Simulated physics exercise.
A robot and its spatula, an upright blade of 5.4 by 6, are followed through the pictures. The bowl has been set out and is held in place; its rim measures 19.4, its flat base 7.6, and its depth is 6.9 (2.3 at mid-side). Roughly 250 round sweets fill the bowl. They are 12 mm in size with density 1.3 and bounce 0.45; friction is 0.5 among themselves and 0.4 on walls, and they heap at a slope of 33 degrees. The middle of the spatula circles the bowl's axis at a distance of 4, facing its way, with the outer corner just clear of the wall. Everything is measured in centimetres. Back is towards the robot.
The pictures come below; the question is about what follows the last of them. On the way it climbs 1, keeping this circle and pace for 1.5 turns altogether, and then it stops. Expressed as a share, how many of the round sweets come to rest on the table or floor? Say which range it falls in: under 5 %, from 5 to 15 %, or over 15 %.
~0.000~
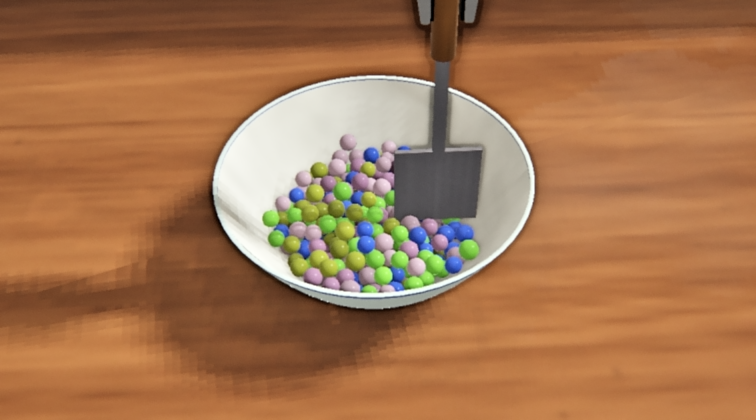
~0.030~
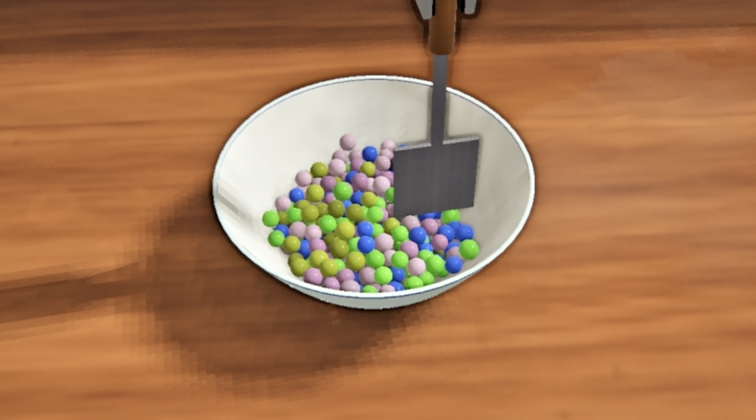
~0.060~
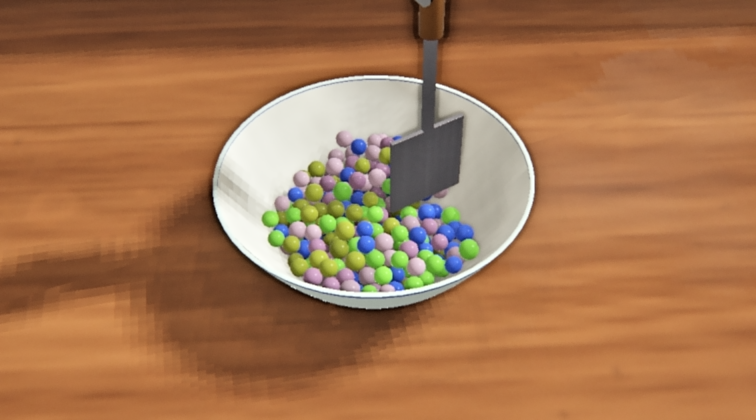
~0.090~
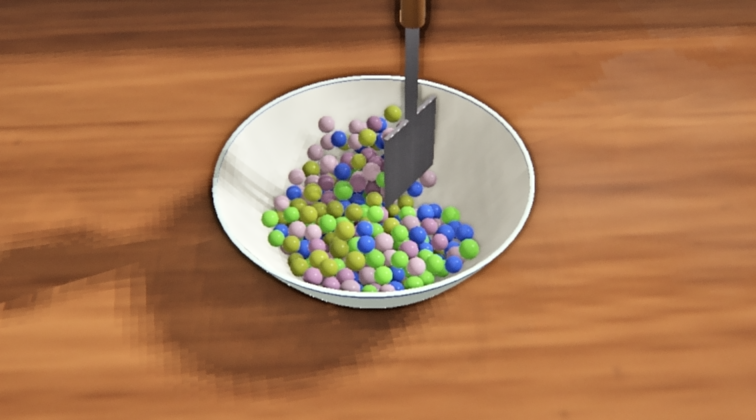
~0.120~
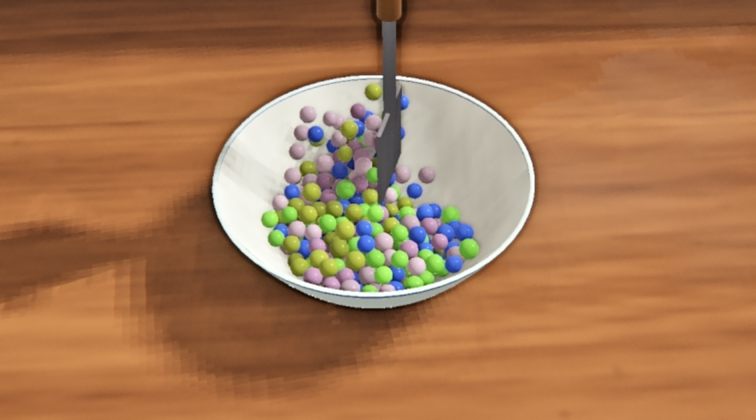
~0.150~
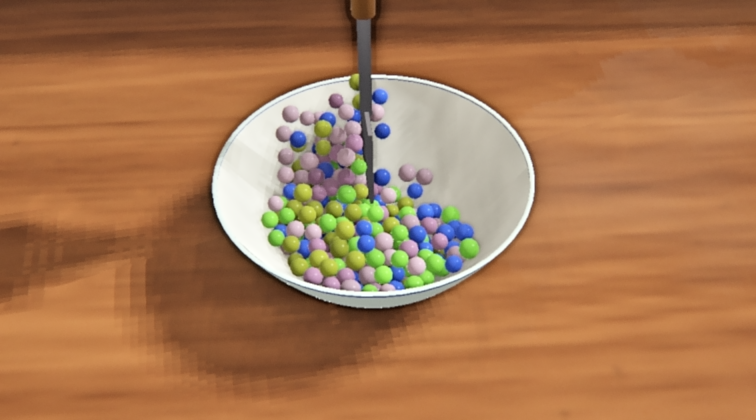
It falls from 5 to 15 %.
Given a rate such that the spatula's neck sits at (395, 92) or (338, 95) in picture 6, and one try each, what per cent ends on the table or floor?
Some 0 and 15 per cent.
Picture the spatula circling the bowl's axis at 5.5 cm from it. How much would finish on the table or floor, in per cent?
Then about 0 per cent.
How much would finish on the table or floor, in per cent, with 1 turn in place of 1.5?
Roughly 5 per cent.
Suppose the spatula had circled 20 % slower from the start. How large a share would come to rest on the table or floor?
0 %.
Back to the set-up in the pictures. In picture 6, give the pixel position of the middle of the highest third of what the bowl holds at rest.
(374, 225).
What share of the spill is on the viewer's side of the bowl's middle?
My reading is roughly 60 per cent.
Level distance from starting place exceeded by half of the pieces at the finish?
Around 6 centimetres.
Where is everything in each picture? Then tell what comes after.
The first frame shows spatula neck at (439, 131), 0° round; upper third of the load around (359, 216), from x 270 to 470, top at y 145; 248 in the bowl.
The second frame shows spatula neck at (438, 124), 8° round; upper third of the load around (359, 216), from x 270 to 470, top at y 145.
The third frame shows spatula neck at (428, 110), 29° round; upper third of the load around (360, 211), from x 270 to 470, top at y 140.
The fourth frame shows spatula neck at (411, 98), 50° round; upper third of the load around (359, 190), from x 270 to 470, top at y 115.
The fifth frame shows spatula neck at (389, 91), 72° round; upper third of the load around (348, 183), from x 270 to 470, top at y 90.
The sixth frame shows spatula neck at (365, 89), 94° round; upper third of the load around (335, 178), from x 270 to 470, top at y 80; 248 in the bowl.
By 0.39 s, 266° round, highest piece 10 above the table; 240 in the bowl, 3 on the table or floor, 5 in flight or on the tool.
By 0.63 s, 79° round, highest piece 9 above the table; 231 in the bowl, 14 on the table or floor, 3 in flight or on the tool.
By 0.95 s, 180° round, highest piece 6 above the table; 225 in the bowl, 23 on the table or floor.
By 1.65 s, 180° round, highest piece 5 above the table; 225 in the bowl, 23 on the table or floor.
Final count, 225 in the bowl, 23 on the table or floor. That is 9 % on the table or floor.
